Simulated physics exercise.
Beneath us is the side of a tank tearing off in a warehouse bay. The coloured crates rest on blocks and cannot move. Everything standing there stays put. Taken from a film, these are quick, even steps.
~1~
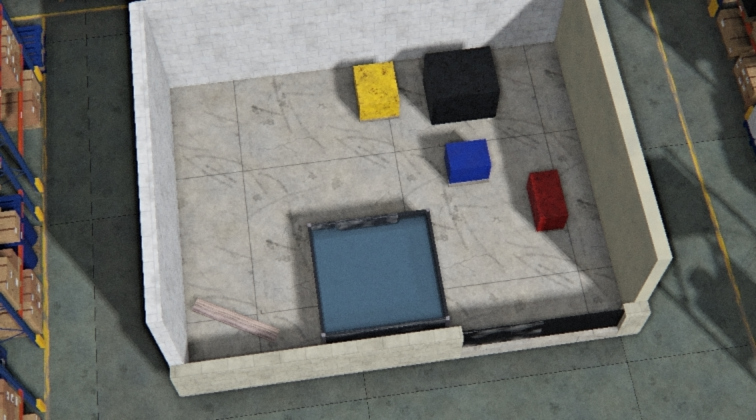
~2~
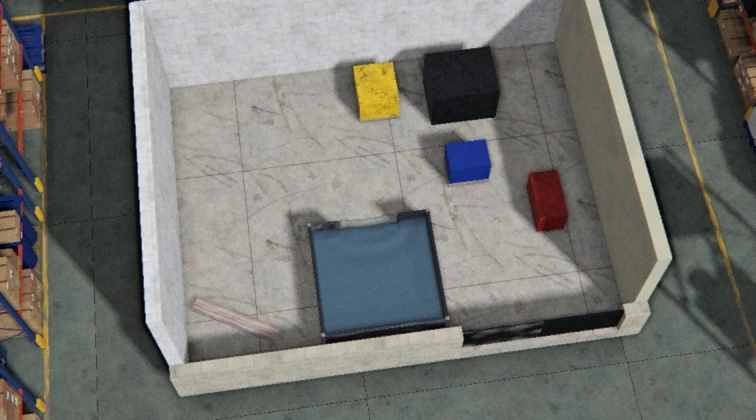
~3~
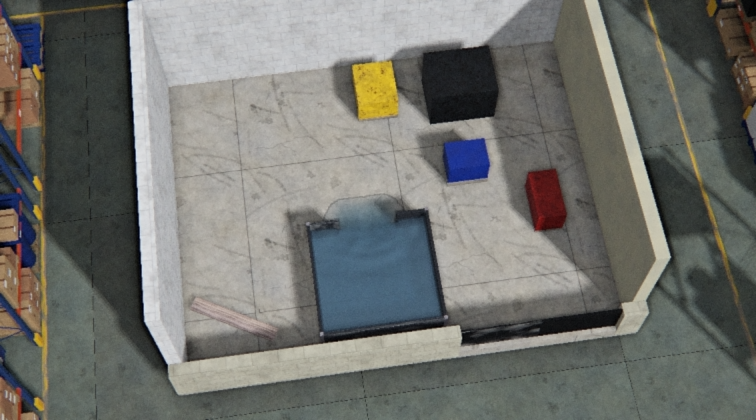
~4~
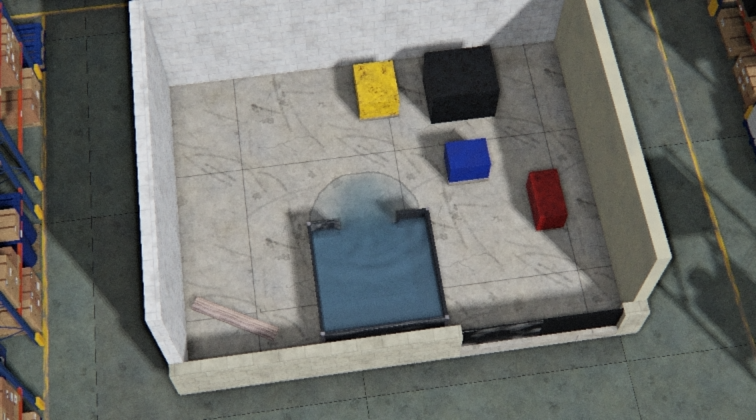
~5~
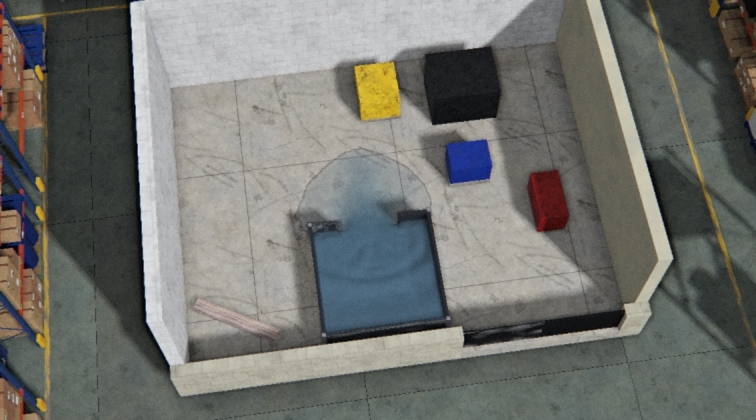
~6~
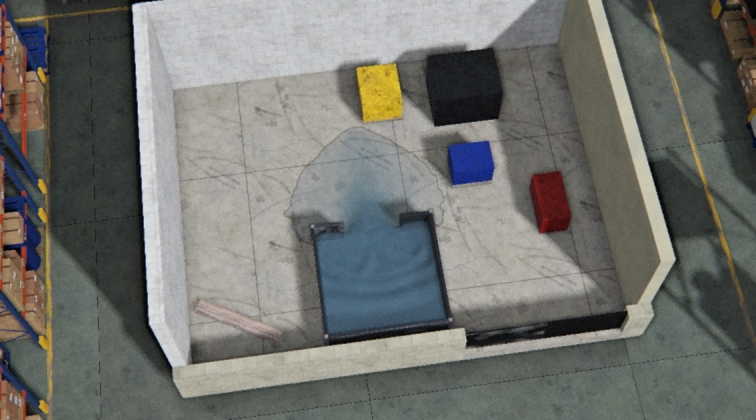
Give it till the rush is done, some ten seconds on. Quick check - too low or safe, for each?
Blue crate safe; red crate too low; yellow crate too low.
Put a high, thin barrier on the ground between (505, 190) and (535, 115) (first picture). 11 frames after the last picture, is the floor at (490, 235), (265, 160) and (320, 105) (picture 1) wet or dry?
As listed: Clear, flooded, flooded.
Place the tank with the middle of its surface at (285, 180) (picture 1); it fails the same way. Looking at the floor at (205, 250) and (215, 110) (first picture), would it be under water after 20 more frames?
The first is wetted, and then the second is wetted.
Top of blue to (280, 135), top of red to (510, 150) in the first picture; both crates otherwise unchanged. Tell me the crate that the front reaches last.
Answer: The red-painted one.
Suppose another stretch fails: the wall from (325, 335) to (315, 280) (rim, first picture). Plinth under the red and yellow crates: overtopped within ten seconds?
As I see it, red stays clear and yellow is doused.
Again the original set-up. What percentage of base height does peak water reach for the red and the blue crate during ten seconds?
Roughly 200 percent, then 60 percent.
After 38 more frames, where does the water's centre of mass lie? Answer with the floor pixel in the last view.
It is near (357, 177).
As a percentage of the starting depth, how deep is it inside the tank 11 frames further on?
Around 62 percent.
A moment on, water covers 20 % of the floor; the blue crate water round its plinth, the red crate not reached, the yellow crate water round its plinth.
Next, water covers 35 % of the floor; the blue crate water round its plinth, the red crate not reached, the yellow crate water round its plinth.
Then, water covers 45 % of the floor; the blue crate water round its plinth, the red crate not reached, the yellow crate water round its plinth.
Later, water covers 65 % of the floor; the blue crate water round its plinth, the red crate water round its plinth, the yellow crate water round its plinth.
In the end, water covers 90 % of the floor; the blue crate stayed above the water, the red crate was topped, the yellow crate was topped.
